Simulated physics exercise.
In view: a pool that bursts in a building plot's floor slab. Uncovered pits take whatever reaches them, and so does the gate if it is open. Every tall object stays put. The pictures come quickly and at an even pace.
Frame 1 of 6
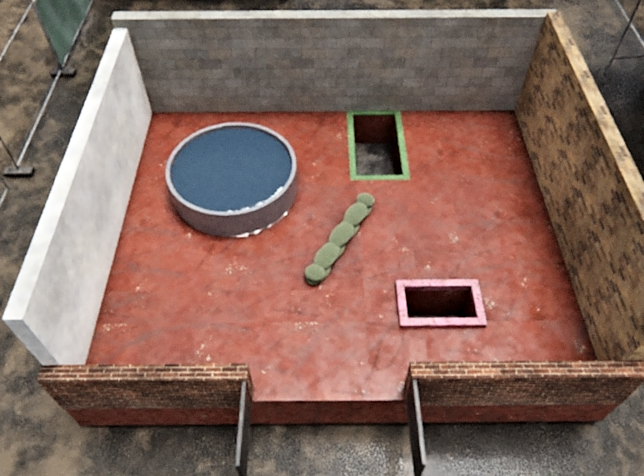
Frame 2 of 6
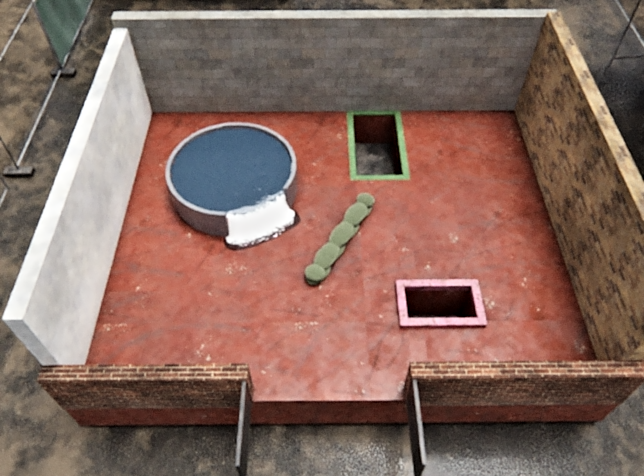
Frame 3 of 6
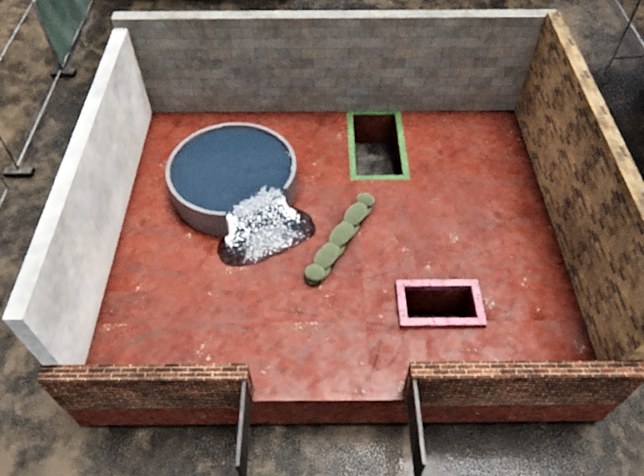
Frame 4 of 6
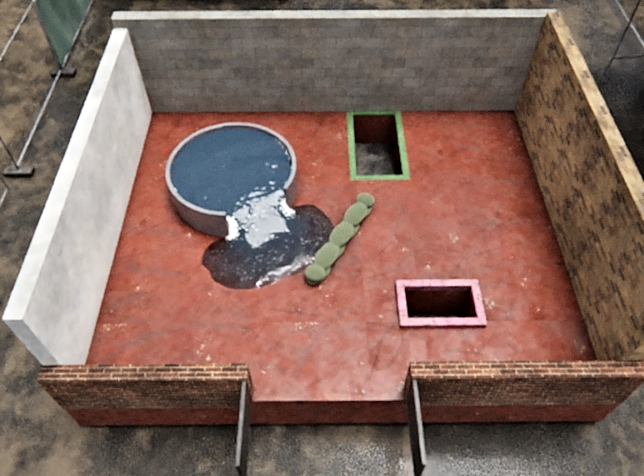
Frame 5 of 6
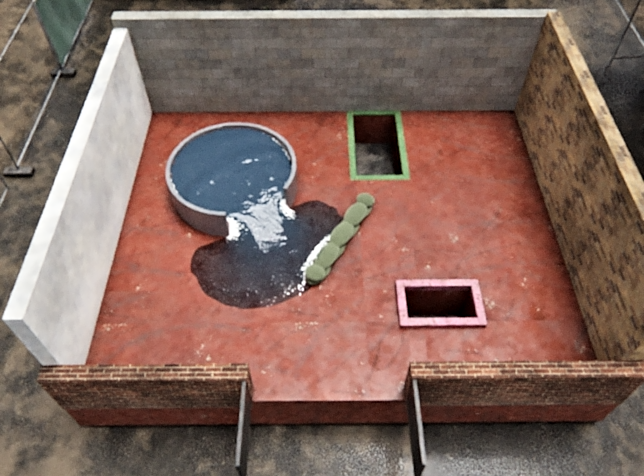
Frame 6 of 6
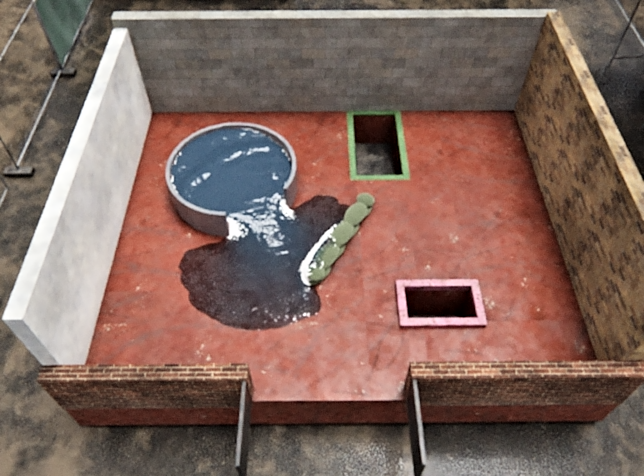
Round pool bursting at its front right side, water spreading across a walled red floor and foaming against a row of green bushes.
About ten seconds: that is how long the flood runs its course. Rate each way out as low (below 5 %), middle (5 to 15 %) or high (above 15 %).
Ratings - gate: High; green pit: Middle; pink pit: Low.
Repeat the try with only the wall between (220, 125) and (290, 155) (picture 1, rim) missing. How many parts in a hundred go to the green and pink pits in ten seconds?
Green about 65 %, pink about 0 %.
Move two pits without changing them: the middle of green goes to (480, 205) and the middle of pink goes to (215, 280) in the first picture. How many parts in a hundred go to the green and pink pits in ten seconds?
Per cent: Green 0, pink 6.
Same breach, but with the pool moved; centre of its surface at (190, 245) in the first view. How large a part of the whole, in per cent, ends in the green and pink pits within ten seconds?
Estimated shares - green: Some 0 in a hundred; pink: Some 0 in a hundred.
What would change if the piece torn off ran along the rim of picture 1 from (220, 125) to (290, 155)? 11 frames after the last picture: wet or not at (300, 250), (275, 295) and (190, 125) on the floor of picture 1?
Listed in order, they come out without a puddle, without a puddle and sitting in a pool.
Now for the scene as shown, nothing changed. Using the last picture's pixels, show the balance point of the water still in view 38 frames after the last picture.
About (241, 238) in the last view.
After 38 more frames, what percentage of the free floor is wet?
I reckon around 45 %.
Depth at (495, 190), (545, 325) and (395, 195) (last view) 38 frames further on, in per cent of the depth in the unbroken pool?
Readings in order: Around 0, 0 and 0 %.
A moment on, water covers 20 % of the floor; the gate 0 %, the green pit 0 %, the pink pit 0 %.
Next, water covers 25 % of the floor; the gate 6 %, the green pit 0 %, the pink pit 0 %.
Then, water covers 35 % of the floor; the gate 16 %, the green pit 2 %, the pink pit 0 %.
Later, water covers 45 % of the floor; the gate 27 %, the green pit 5 %, the pink pit 0 %.
In the end, water covers 50 % of the floor; the gate 35 %, the green pit 9 %, the pink pit 0 %.
